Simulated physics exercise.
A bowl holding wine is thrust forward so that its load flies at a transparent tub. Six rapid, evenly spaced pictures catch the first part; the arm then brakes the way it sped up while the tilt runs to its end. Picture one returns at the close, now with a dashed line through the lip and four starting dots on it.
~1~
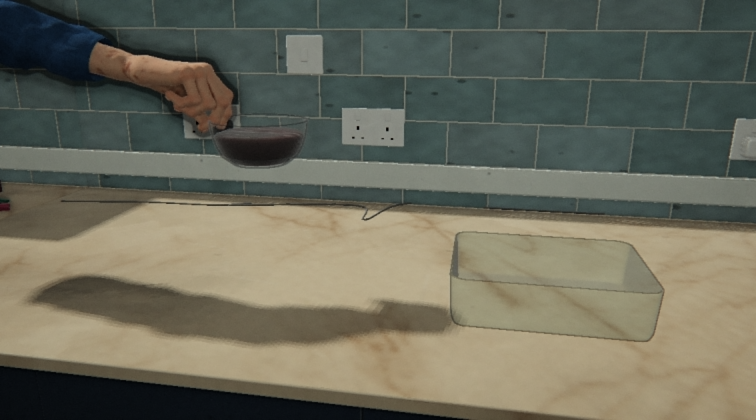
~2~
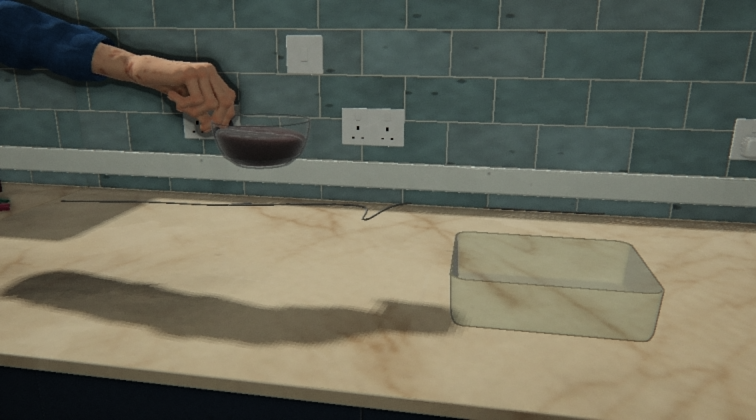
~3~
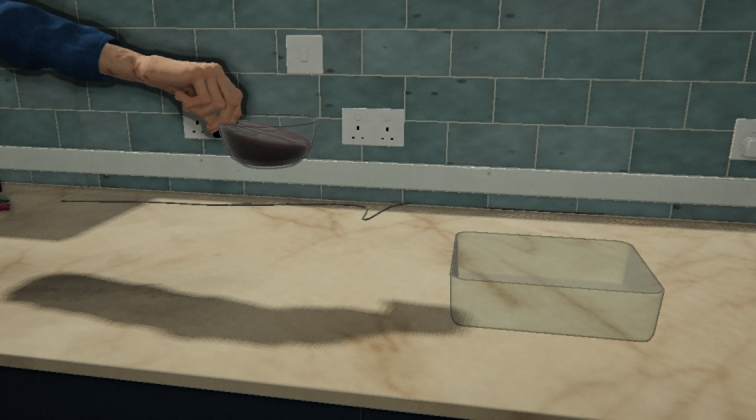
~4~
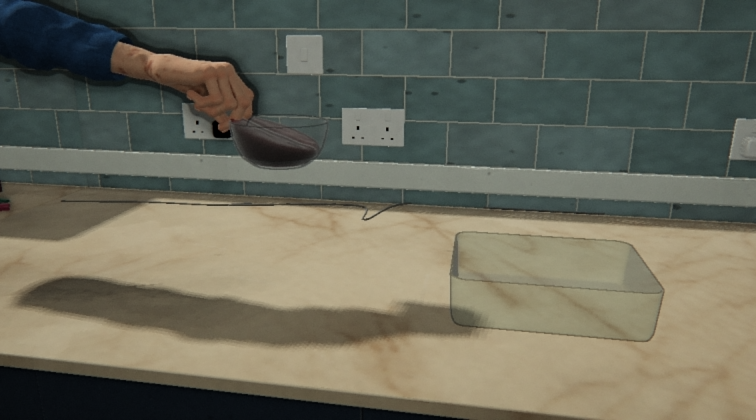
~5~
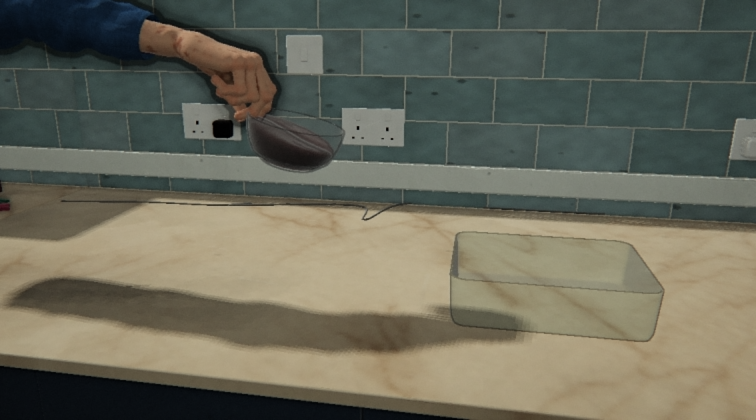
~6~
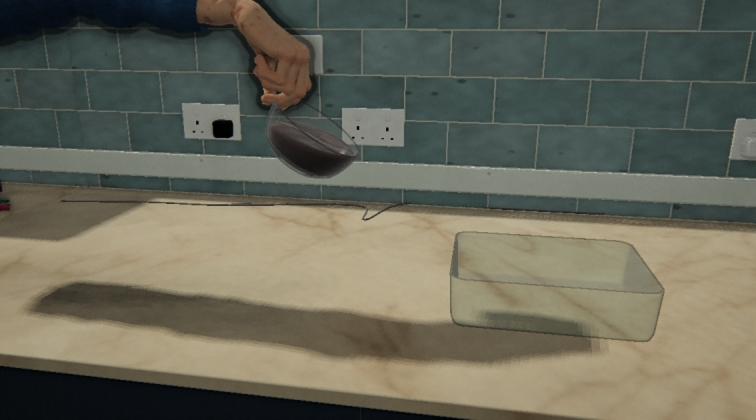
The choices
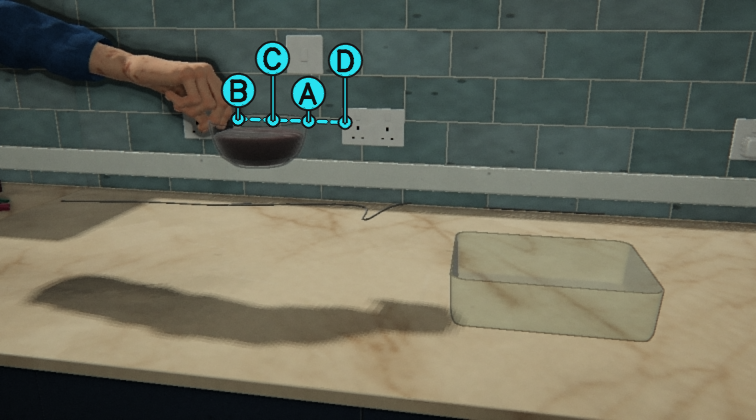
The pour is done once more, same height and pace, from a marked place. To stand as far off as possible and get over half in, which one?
Go for D.
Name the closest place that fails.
A.
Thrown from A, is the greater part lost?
Yes.
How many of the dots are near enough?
One.
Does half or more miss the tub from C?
Yes, it does.
On the marked copy, A at (308, 121); B at (238, 118); C at (272, 120); D at (345, 122).
With A, about 9 % lands in the tub, 88 % falls short and 3 % goes beside or beyond.
With B, about 0 % lands in the tub, 100 % falls short.
With C, about 0 % lands in the tub, 100 % falls short.
With D, about 68 % lands in the tub, 16 % falls short and 16 % goes beside or beyond.
